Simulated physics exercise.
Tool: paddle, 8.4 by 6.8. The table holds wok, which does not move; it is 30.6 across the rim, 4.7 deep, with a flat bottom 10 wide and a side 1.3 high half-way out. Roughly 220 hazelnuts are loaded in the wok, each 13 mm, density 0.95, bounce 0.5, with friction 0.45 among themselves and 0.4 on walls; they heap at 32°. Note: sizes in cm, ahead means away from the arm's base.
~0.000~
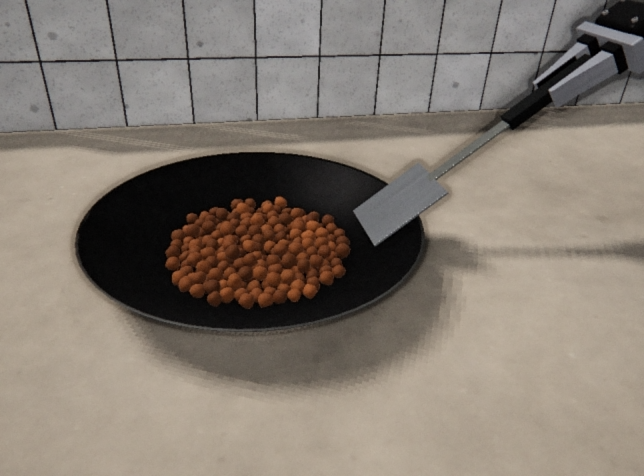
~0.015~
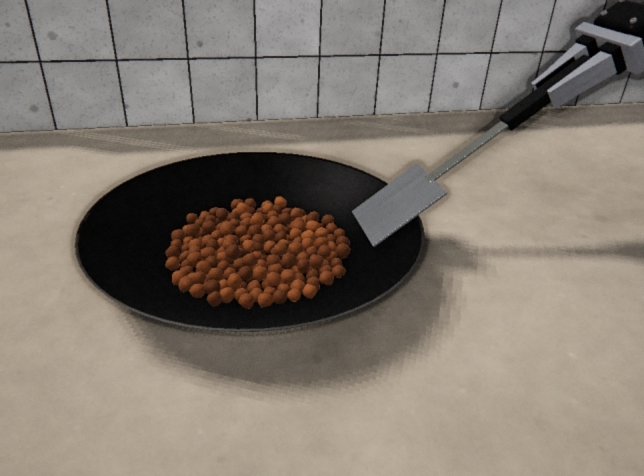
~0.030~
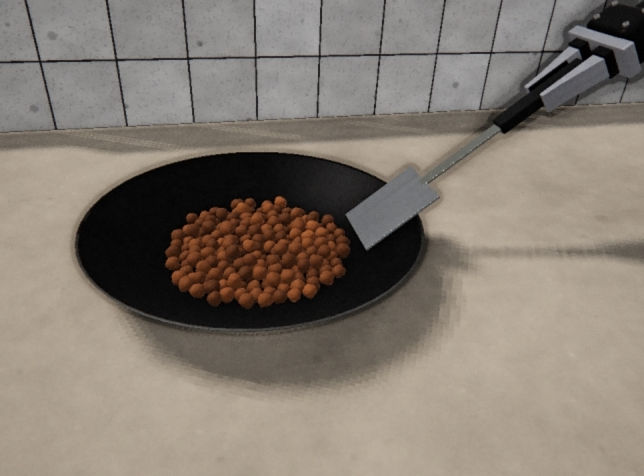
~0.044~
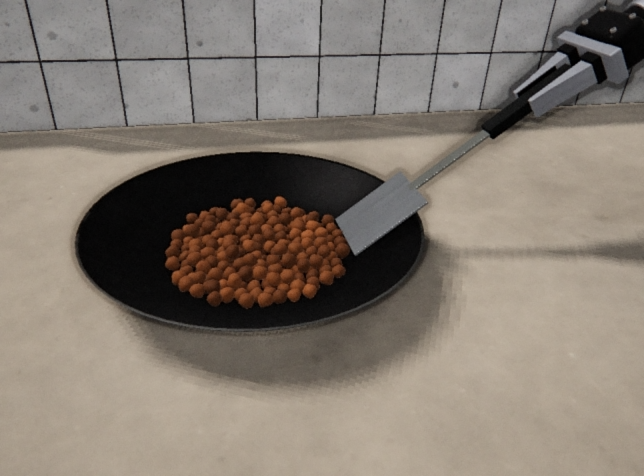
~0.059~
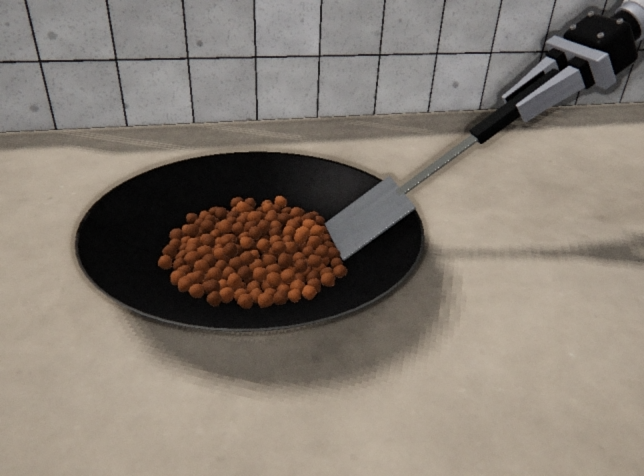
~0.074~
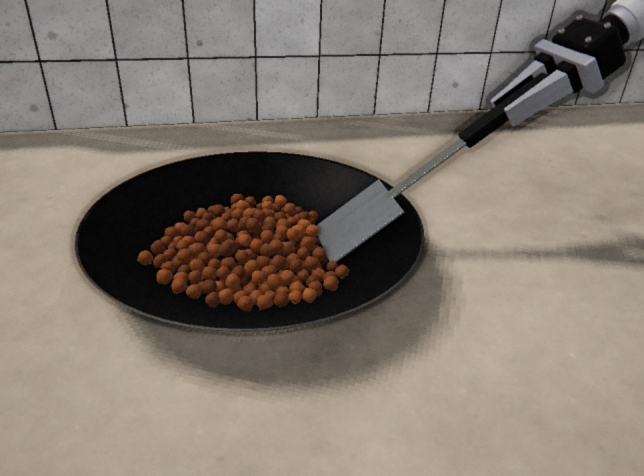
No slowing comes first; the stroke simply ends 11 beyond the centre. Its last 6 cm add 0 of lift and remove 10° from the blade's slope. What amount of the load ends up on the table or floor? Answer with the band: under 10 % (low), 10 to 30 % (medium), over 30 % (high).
Medium, 10 to 30 %.
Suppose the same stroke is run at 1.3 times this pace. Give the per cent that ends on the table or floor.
Around 30 percent would finish on the table or floor.
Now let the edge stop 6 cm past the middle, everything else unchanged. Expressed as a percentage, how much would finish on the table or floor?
I'd expect close to 0 per cent then.
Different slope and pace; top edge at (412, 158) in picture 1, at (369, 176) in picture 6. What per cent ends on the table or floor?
Roughly 20 %.
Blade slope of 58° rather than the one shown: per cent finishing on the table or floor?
Near 25 %.
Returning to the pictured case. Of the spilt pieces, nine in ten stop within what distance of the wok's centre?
35 cm.
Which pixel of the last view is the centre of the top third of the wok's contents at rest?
The centre sits at about (139, 234).
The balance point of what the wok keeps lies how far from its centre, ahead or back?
I'd put it at roughly 5.0 cm toward the front.
By 0.16 s, sloping 37°, highest piece 6 above the table; 223 in the wok.
By 0.24 s, sloping 35°, highest piece 5 above the table; 221 in the wok, 2 on the blade or in flight.
By 0.48 s, sloping 27°, highest piece 6 above the table; 182 in the wok, 38 on the table or floor, 3 on the blade or in flight.
By 1.53 s, sloping 27°, highest piece 5 above the table; 182 in the wok, 41 on the table or floor.
Final count, 182 in the wok, 41 on the table or floor. That is 18 % on the table or floor.
